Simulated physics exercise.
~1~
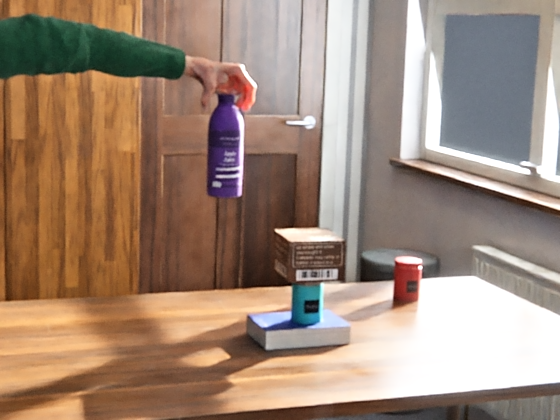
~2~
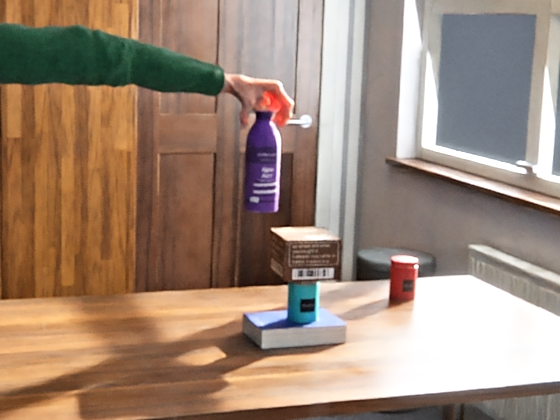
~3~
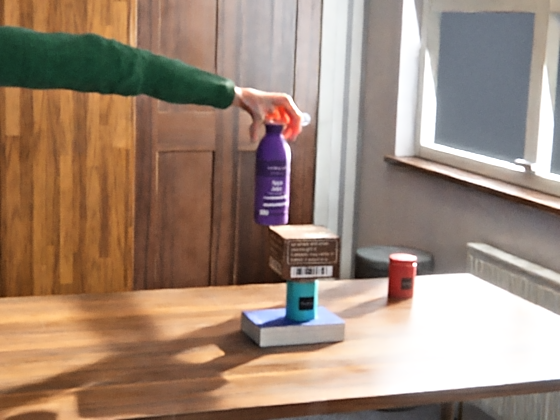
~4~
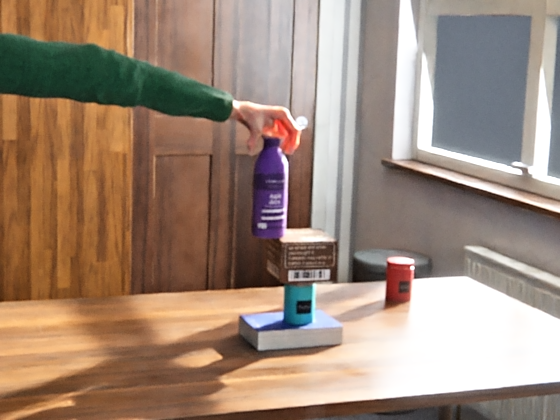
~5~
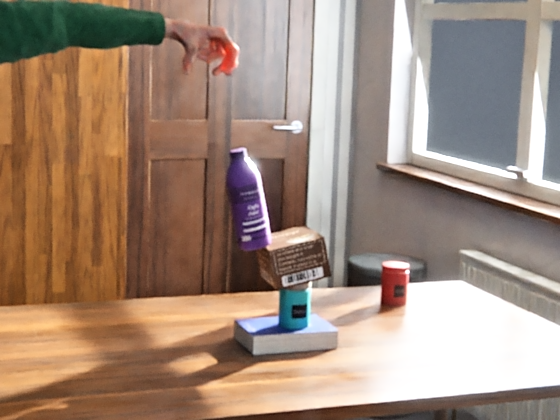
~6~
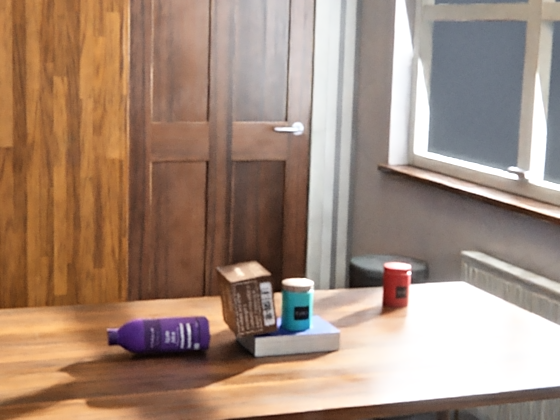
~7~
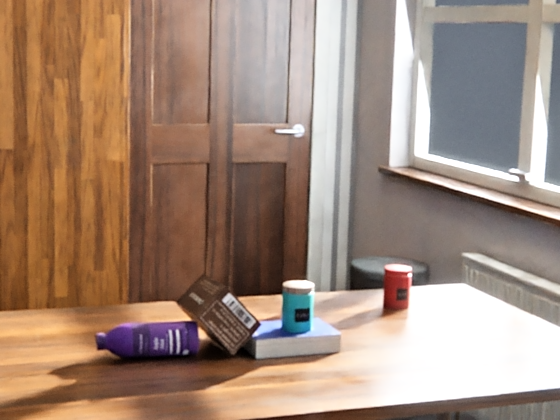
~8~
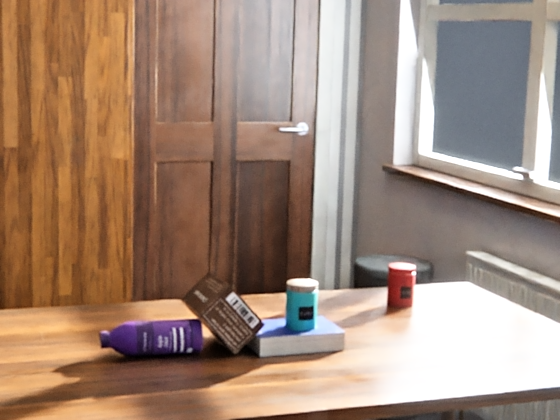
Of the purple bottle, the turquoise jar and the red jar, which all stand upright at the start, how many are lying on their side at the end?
One of them, the purple bottle, is lying on its side at the end, while the turquoise jar and the red jar are still upright.
